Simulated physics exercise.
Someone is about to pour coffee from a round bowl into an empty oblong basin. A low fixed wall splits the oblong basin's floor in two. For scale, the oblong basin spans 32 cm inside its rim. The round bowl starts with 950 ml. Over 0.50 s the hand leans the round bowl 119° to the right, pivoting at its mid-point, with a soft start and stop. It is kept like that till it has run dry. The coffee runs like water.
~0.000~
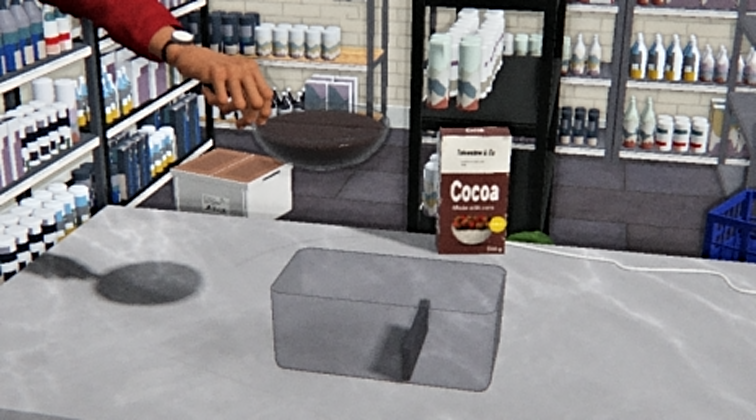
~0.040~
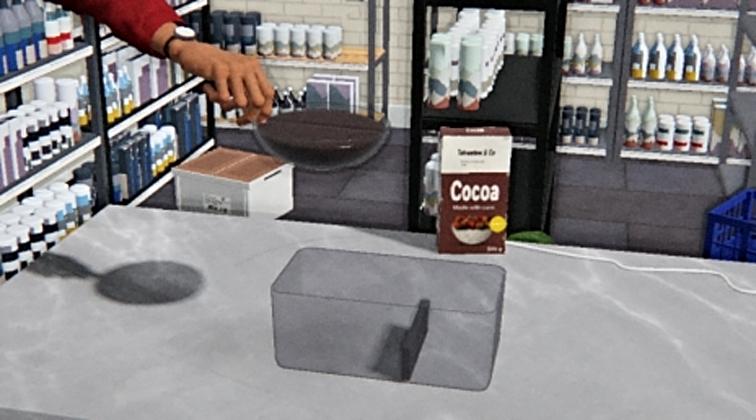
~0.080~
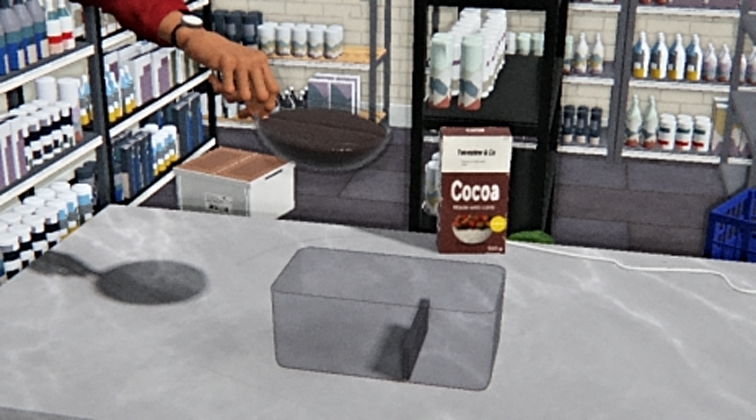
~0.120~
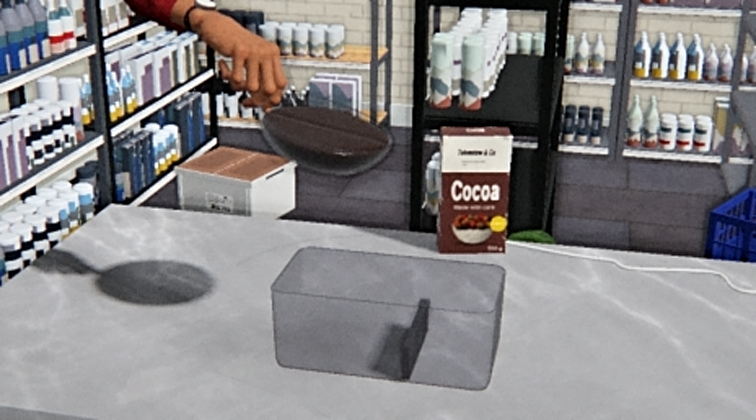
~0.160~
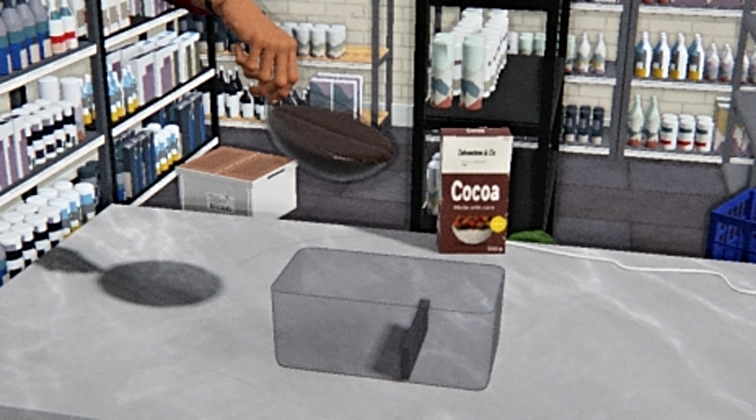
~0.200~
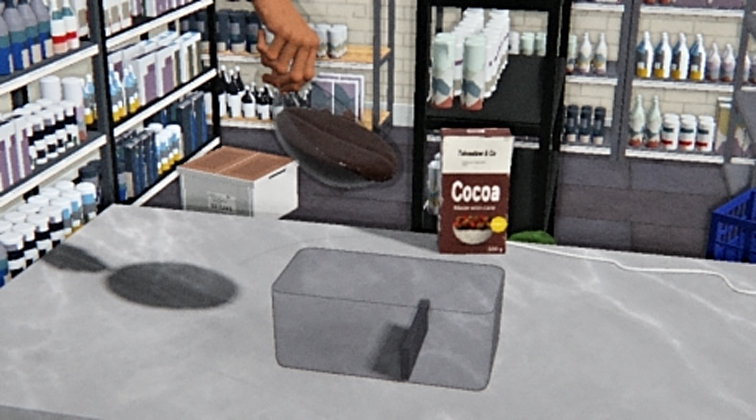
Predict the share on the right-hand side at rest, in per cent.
Roughly 38 per cent is past the wall.
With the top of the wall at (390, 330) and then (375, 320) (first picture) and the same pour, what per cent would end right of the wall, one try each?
First 60, then 70 per cent.
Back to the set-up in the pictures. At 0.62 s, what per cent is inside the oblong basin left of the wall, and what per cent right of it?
Some 48 per cent left and 30 right.
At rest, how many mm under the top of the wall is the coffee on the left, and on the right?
Some 38 mm on the left and 34 mm on the right.
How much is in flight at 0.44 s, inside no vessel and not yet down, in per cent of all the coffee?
About 30 per cent.
Then, 0.44 s in, the tilt is 115° and 0 per cent is still to pour, 35 is left of the wall and 36 right of it.
Then, 0.62 s in, the tilt is 119° and 0 per cent is still to pour, 48 is left of the wall and 30 right of it.
Then, 0.80 s in, the tilt is 119° and 1 per cent is still to pour, 47 is left of the wall and 33 right of it.
Then, 1.00 s in, the tilt is 119° and 0 per cent is still to pour, 53 is left of the wall and 37 right of it.
Finally, 53 per cent lies left of the wall, 38 right of it and 9 outside.
